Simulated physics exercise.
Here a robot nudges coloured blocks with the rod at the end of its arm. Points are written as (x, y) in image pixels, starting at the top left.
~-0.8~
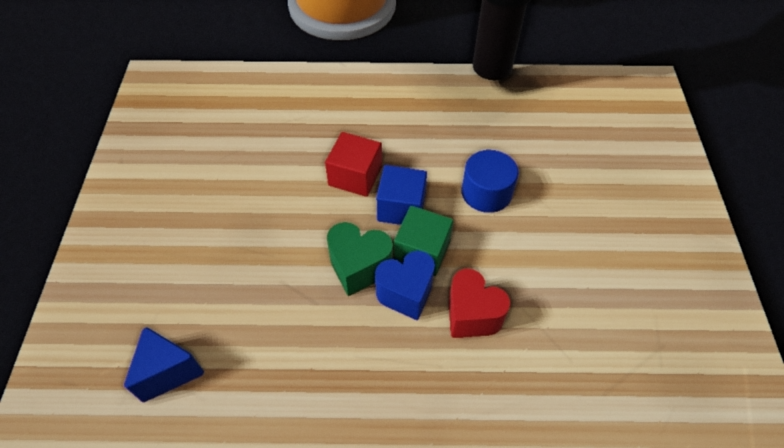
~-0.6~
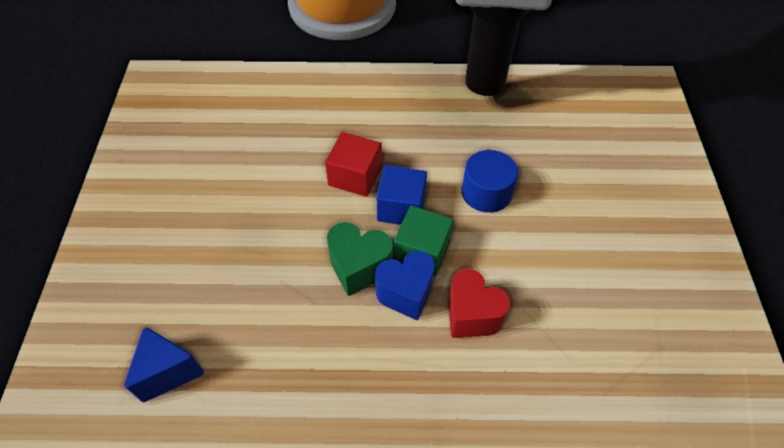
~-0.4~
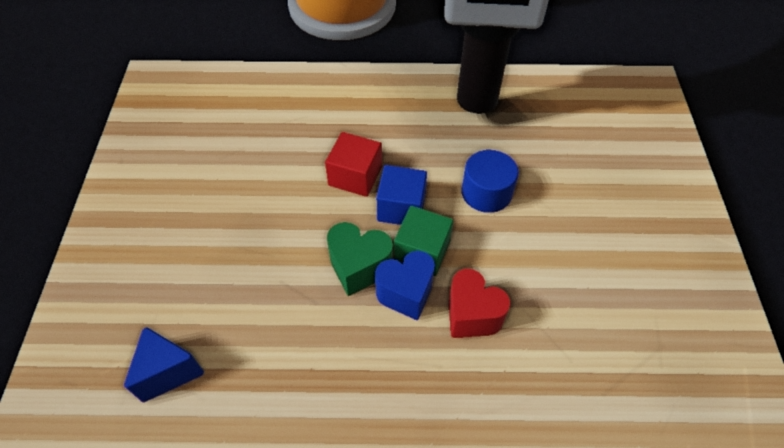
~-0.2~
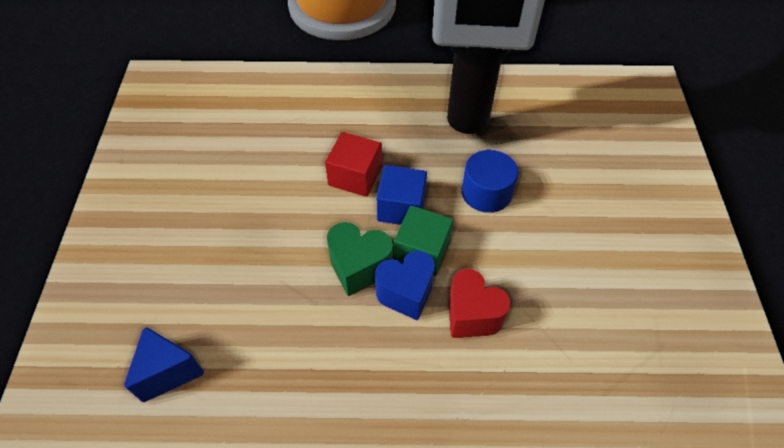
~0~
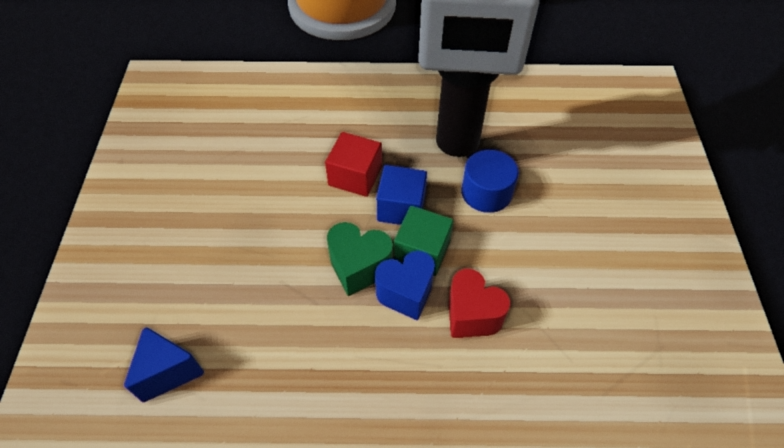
A robot arm's black rod moved down from the top edge of a striped wooden board, drifting slightly left toward the blue square block and blue disc, while all the red, green and blue blocks stayed still.
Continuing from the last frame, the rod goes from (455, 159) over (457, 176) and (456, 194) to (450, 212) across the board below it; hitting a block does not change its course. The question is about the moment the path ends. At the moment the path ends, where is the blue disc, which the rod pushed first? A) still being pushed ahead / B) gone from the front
I choose B.
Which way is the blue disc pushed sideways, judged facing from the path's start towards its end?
It is pushed towards the left-hand side.
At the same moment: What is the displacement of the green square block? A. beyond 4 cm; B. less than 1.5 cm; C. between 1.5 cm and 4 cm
B
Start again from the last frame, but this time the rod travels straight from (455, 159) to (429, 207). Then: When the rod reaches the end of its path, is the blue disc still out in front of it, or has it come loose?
Slipped loose.
What follows on the original path. Halfway along, rod at (460, 168); blue disc at (504, 185).
At the end, rod at (452, 195); blue square block in place; green square block in place; blue disc at (507, 192).
